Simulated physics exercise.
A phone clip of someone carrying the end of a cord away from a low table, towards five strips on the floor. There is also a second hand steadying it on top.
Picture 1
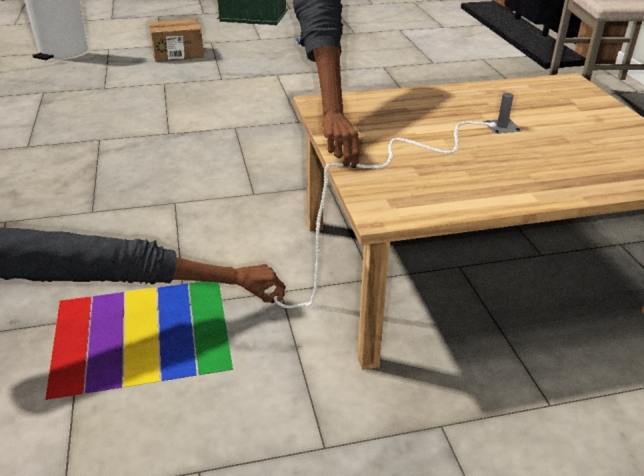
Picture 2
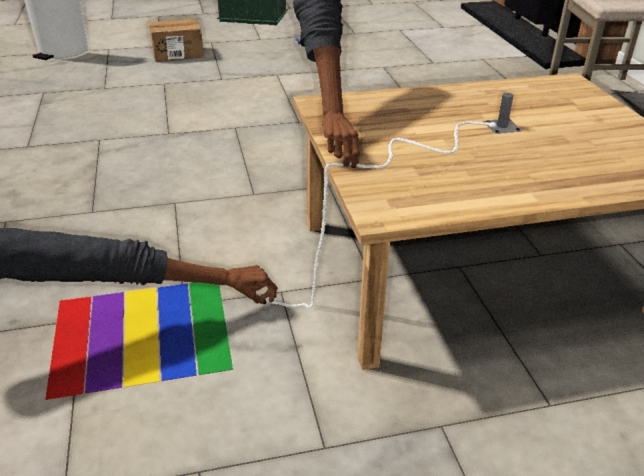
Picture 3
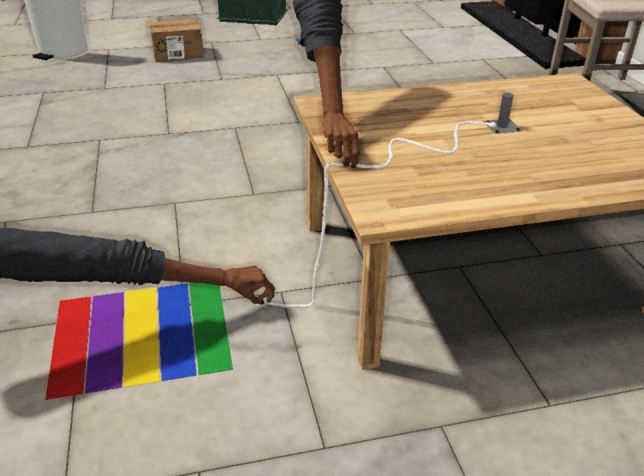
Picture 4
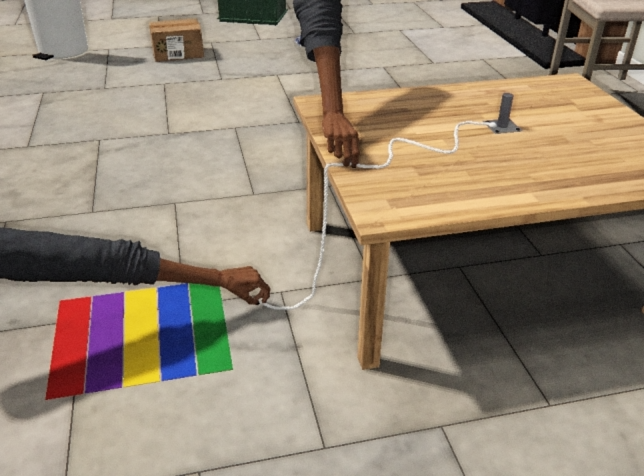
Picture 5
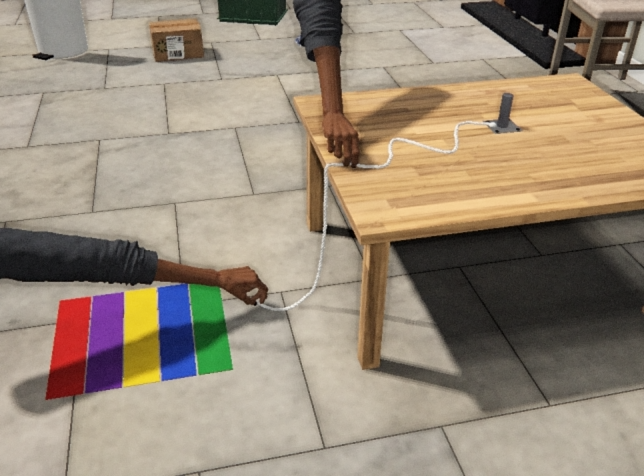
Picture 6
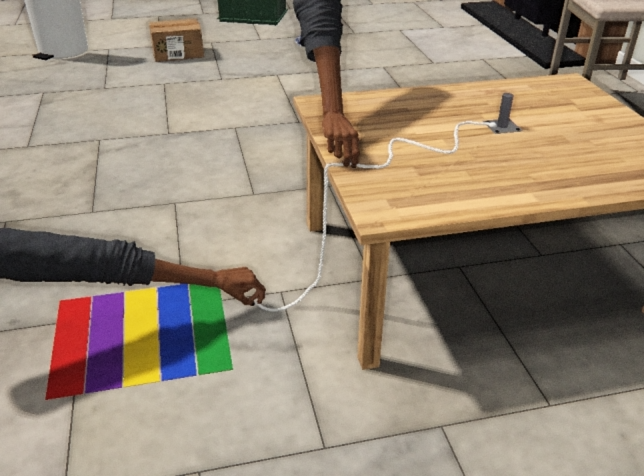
In this clip, one hand presses a white cord against the edge of a low wooden table while another hand, holding the cord's end above the floor near five coloured strips, moves slightly to the left.
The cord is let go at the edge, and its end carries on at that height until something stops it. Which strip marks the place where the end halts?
The red strip does.
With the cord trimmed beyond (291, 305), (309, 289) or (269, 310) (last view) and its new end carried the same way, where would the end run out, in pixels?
In order, roughly (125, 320), (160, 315) and (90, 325).
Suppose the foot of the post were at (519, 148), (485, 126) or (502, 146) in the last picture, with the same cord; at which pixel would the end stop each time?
Try by try: (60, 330), (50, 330) and (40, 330).
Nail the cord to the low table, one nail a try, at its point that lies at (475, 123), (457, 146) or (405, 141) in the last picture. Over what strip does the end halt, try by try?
Going through the three places, that's red, purple and yellow.
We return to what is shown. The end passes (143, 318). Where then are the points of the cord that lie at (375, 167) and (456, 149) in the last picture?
Result - first point (314, 198), second point (415, 142).
Early on, end near (143, 318); over yellow.
Midway, end near (98, 325); over purple.
At the end of the slack, end near (70, 329); over red. It gets as far as the red strip.
